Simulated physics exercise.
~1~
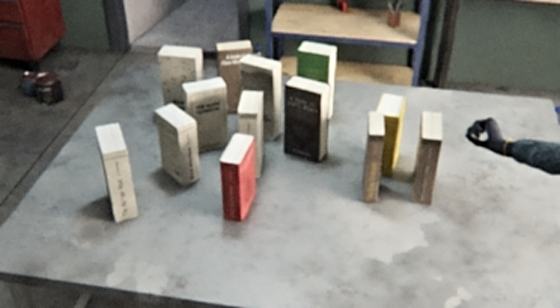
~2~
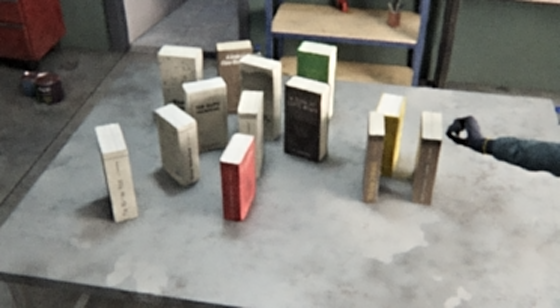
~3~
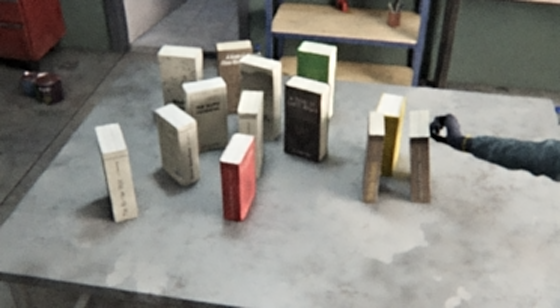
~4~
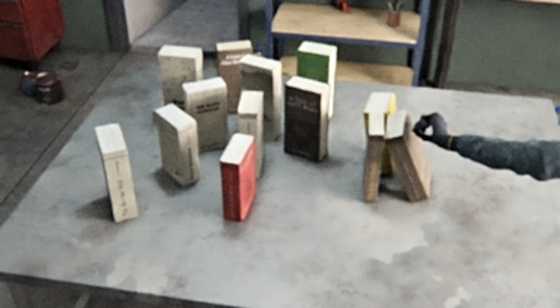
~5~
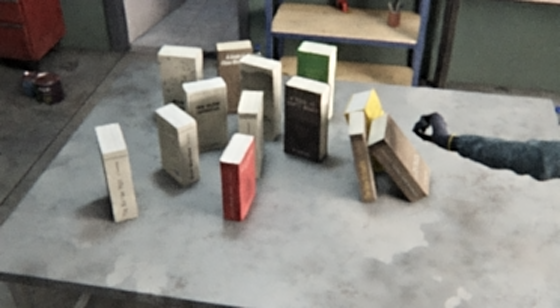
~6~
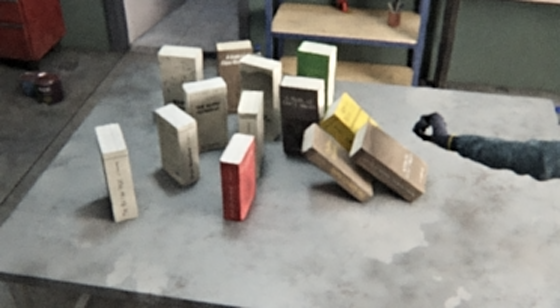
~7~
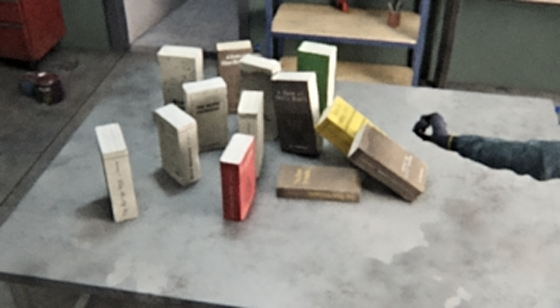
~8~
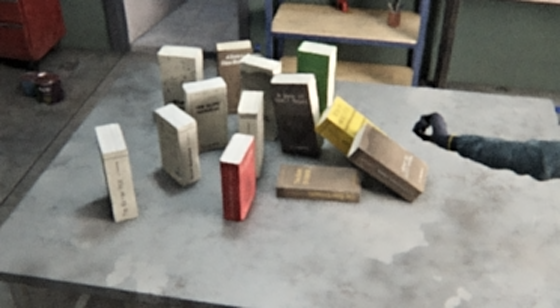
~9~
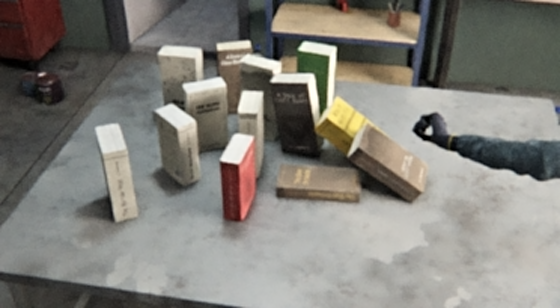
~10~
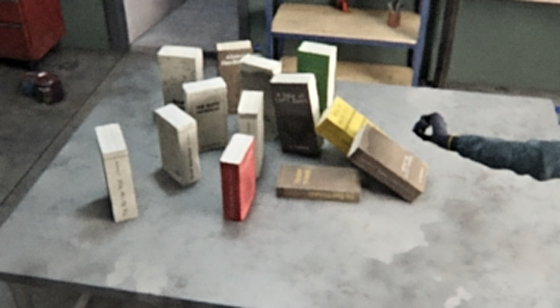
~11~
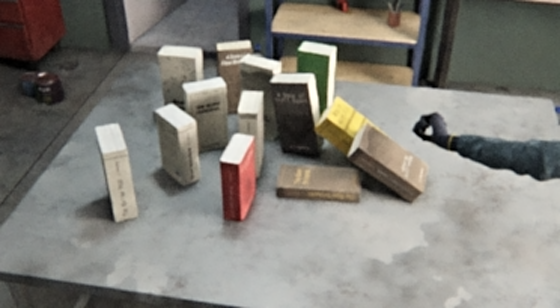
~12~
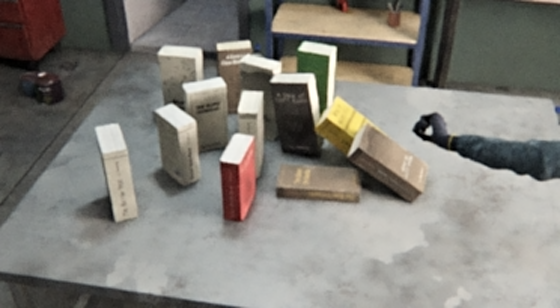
At the start, thick books stand upright on a grey table, including a red one near the front and a yellow one between two brown books at the right. A dark-gloved hand reaches in from the right and pushes the nearest brown book, tipping it leftward. It leans into the yellow book and the other brown one, and all three tilt left. The far brown book drops flat on the table, while a dark book beside it tips back slightly. At the end, the yellow and first brown books rest at a slant, and the red book still stands.
